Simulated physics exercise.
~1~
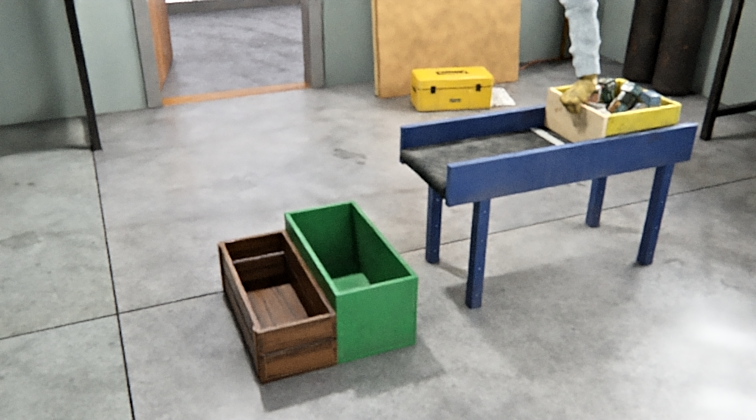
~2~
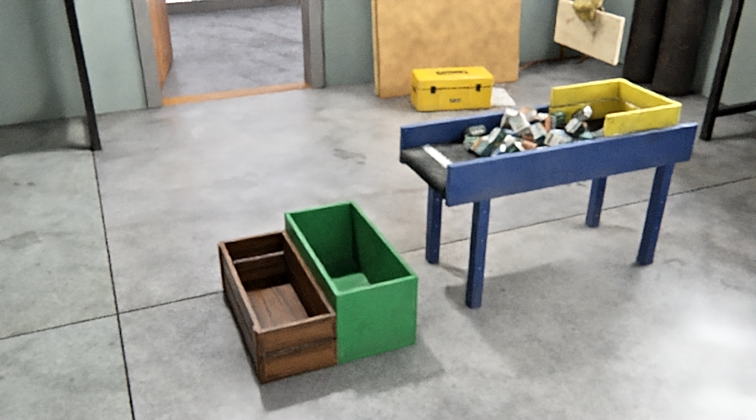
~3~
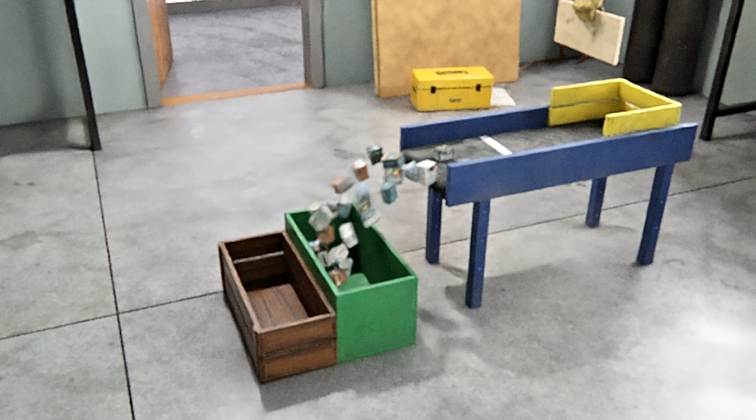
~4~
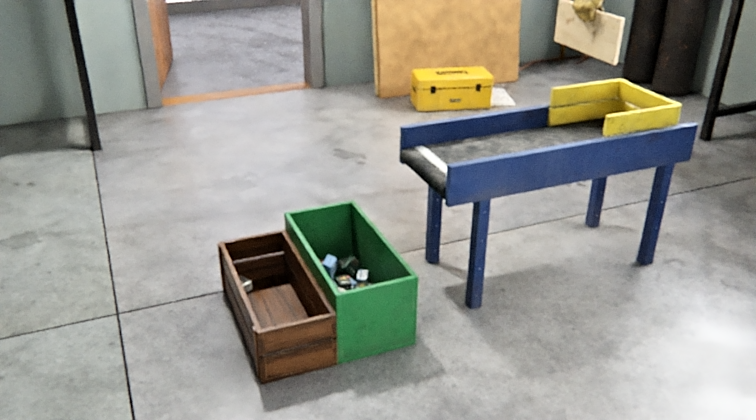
A heap of small cartons rode leftward along a blue-sided conveyor belt after the gate of a yellow pen lifted, then tumbled off the end, most landing in the long green tub while barely any reached the brown wooden bin beside it.
